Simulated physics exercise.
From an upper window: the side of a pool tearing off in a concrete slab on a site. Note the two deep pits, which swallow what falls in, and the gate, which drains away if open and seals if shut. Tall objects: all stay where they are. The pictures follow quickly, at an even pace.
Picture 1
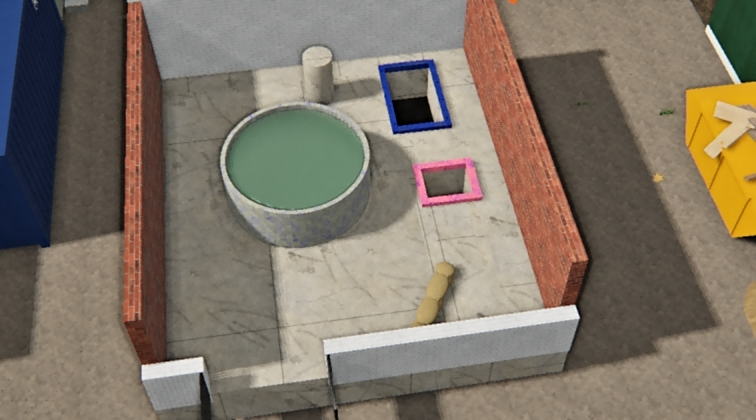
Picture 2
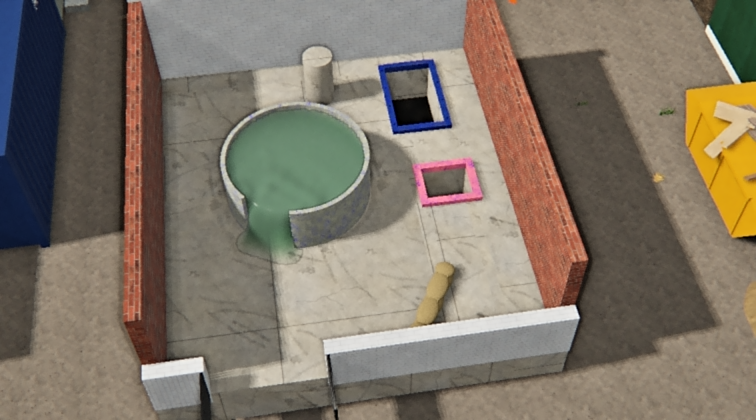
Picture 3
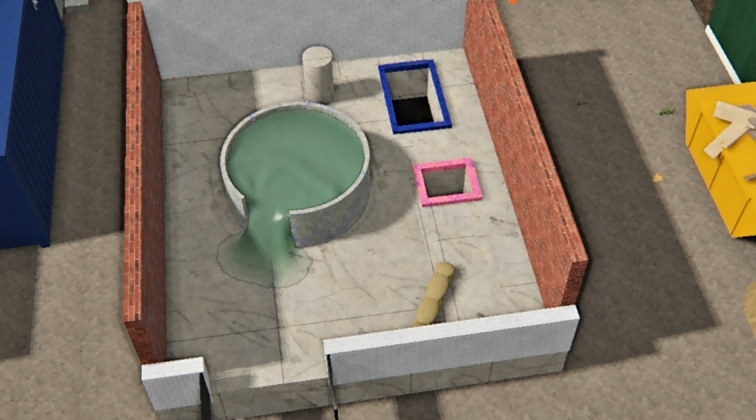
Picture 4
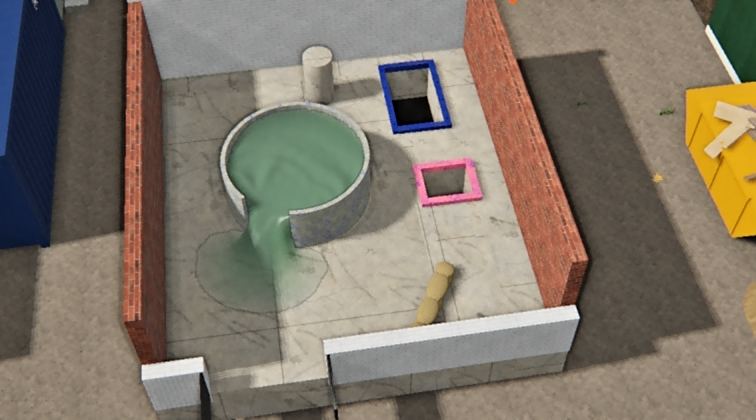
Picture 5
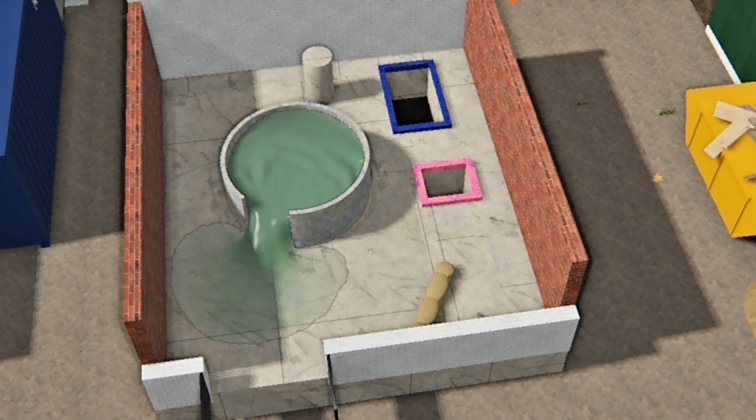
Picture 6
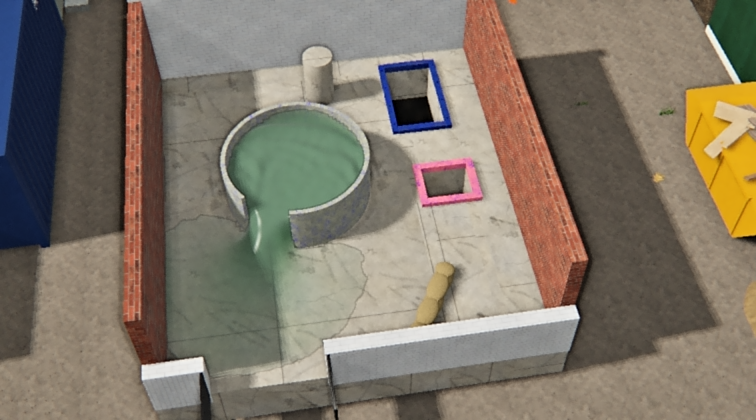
Green water pours through a gap in the round pool's side and spreads across the slab.
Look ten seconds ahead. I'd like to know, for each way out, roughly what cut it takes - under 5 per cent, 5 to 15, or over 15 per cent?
The gate is going to swallow a share past fifteen per cent; the pink pit is going to swallow a share short of five per cent; the blue pit is going to swallow a share short of five per cent.
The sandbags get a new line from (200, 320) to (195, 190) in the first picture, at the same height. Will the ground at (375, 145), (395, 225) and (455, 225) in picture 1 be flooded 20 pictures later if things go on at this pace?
Bare, bare, bare.
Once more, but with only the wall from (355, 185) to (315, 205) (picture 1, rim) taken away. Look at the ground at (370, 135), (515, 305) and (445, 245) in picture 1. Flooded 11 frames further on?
The first would be still unwetted, the second drenched and the third drenched.
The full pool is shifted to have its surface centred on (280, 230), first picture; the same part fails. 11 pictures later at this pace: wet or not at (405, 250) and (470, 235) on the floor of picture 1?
Spot by spot: High and dry, after that high and dry.
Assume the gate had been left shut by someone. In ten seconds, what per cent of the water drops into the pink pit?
Pink pit, %: 6.
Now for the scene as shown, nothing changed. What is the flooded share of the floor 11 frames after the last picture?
That works out to some 30 in a hundred.
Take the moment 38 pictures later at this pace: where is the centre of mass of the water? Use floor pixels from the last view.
Estimate: (281, 227).
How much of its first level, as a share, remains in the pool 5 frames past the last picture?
Near 74 in a hundred.
A moment on, water covers 25 % of the floor; the gate 3 %, the pink pit 0 %, the blue pit 0 %.
Next, water covers 30 % of the floor; the gate 11 %, the pink pit 0 %, the blue pit 0 %.
Then, water covers 40 % of the floor; the gate 23 %, the pink pit 0 %, the blue pit 0 %.
Later, water covers 60 % of the floor; the gate 40 %, the pink pit 0 %, the blue pit 0 %.
In the end, water covers 85 % of the floor; the gate 54 %, the pink pit 0 %, the blue pit 0 %.
